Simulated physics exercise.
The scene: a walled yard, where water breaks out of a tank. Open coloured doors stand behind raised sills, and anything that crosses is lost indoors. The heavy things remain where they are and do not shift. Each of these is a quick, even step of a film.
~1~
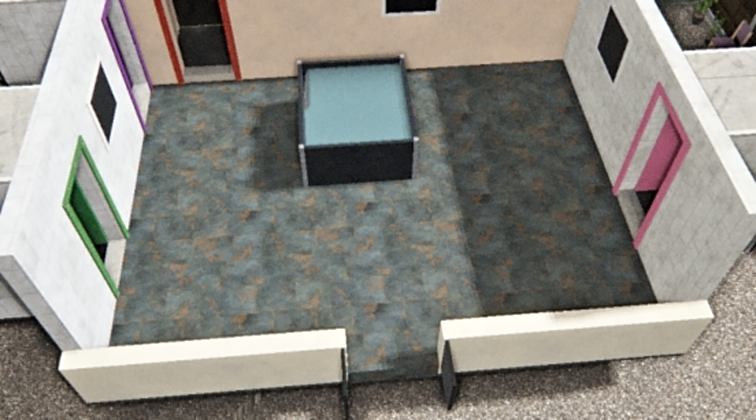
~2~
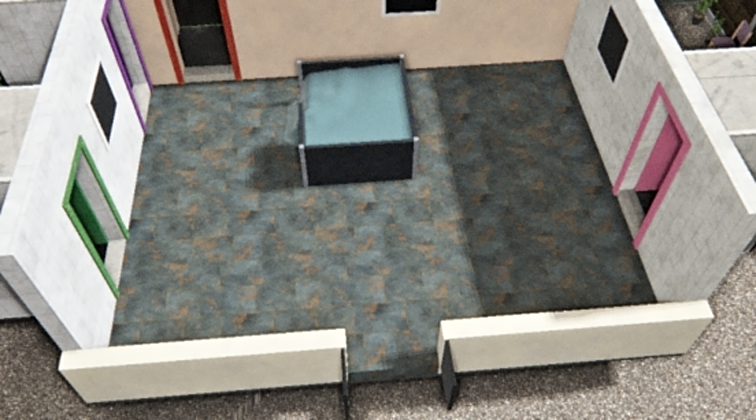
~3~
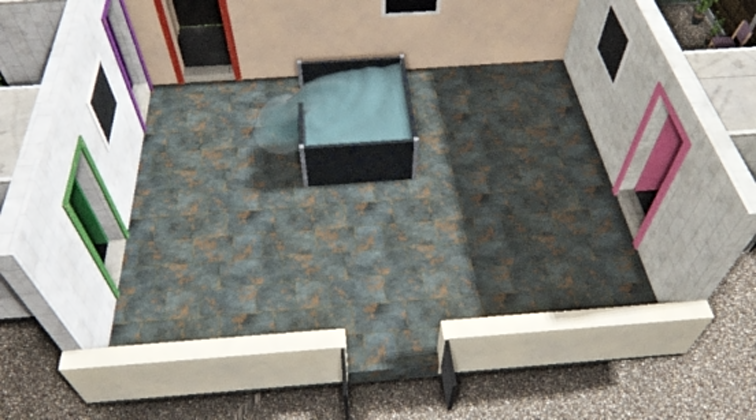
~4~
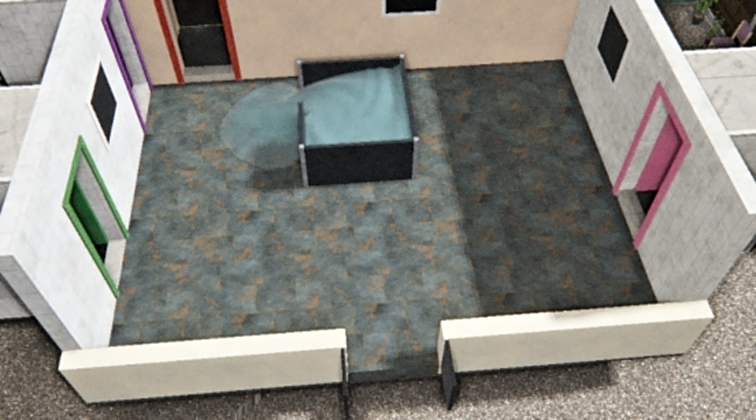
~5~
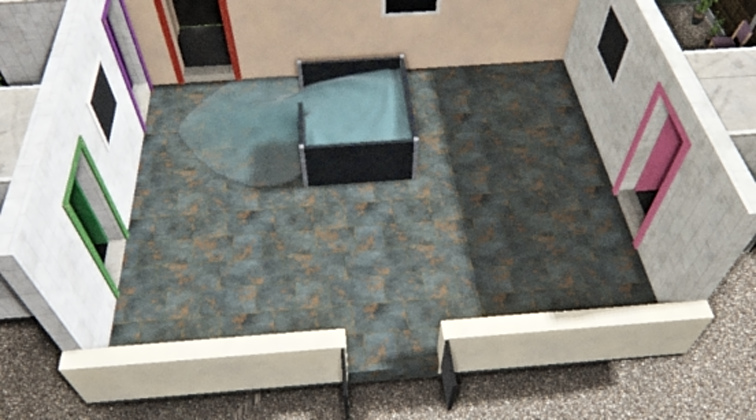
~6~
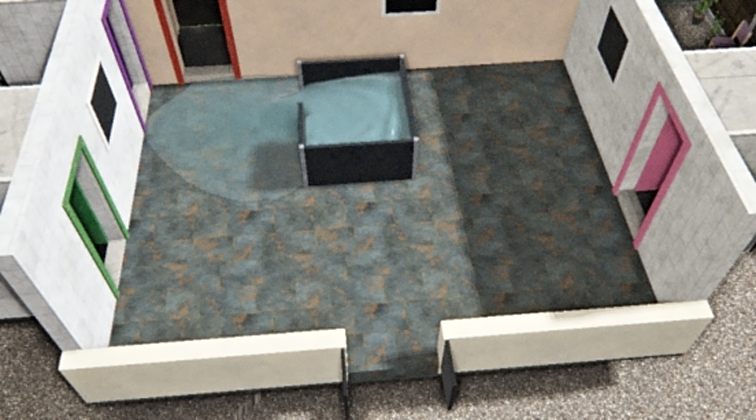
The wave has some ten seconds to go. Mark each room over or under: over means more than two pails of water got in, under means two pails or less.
Green door: Over, purple door: Over, red door: Over, pink door: Under.
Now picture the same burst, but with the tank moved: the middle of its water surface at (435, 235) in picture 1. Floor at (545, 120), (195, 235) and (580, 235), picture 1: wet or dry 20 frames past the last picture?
Check in sequence: Still parched, soaked through, still parched.
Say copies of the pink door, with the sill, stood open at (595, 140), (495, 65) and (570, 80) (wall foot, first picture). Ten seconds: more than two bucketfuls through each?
Each in turn, the new doors: Remains within bounds, remains within bounds, remains within bounds.
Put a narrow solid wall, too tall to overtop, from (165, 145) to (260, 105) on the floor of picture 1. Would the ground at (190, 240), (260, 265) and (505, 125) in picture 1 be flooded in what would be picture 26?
Results in order: Swamped / bone-dry / bone-dry.
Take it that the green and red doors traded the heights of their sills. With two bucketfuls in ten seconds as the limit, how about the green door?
Then green stays within the limit.
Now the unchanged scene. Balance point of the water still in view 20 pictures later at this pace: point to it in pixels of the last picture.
I'd say near (254, 160).
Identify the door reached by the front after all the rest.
I'd go with the pink-painted one.
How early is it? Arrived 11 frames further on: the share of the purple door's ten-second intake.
Estimate: Some 65 per cent.
A moment on, water covers 20 % of the floor; the green door not reached, the purple door under two buckets in, the red door under two buckets in, the pink door not reached.
Next, water covers 25 % of the floor; the green door under two buckets in, the purple door far over two buckets in, the red door under two buckets in, the pink door not reached.
Then, water covers 35 % of the floor; the green door under two buckets in, the purple door far over two buckets in, the red door over two buckets in, the pink door not reached.
Later, water covers 55 % of the floor; the green door over two buckets in, the purple door far over two buckets in, the red door over two buckets in, the pink door not reached.
In the end, water covers 95 % of the floor; the green door over two buckets in, the purple door far over two buckets in, the red door over two buckets in, the pink door wet at the sill, nothing in.
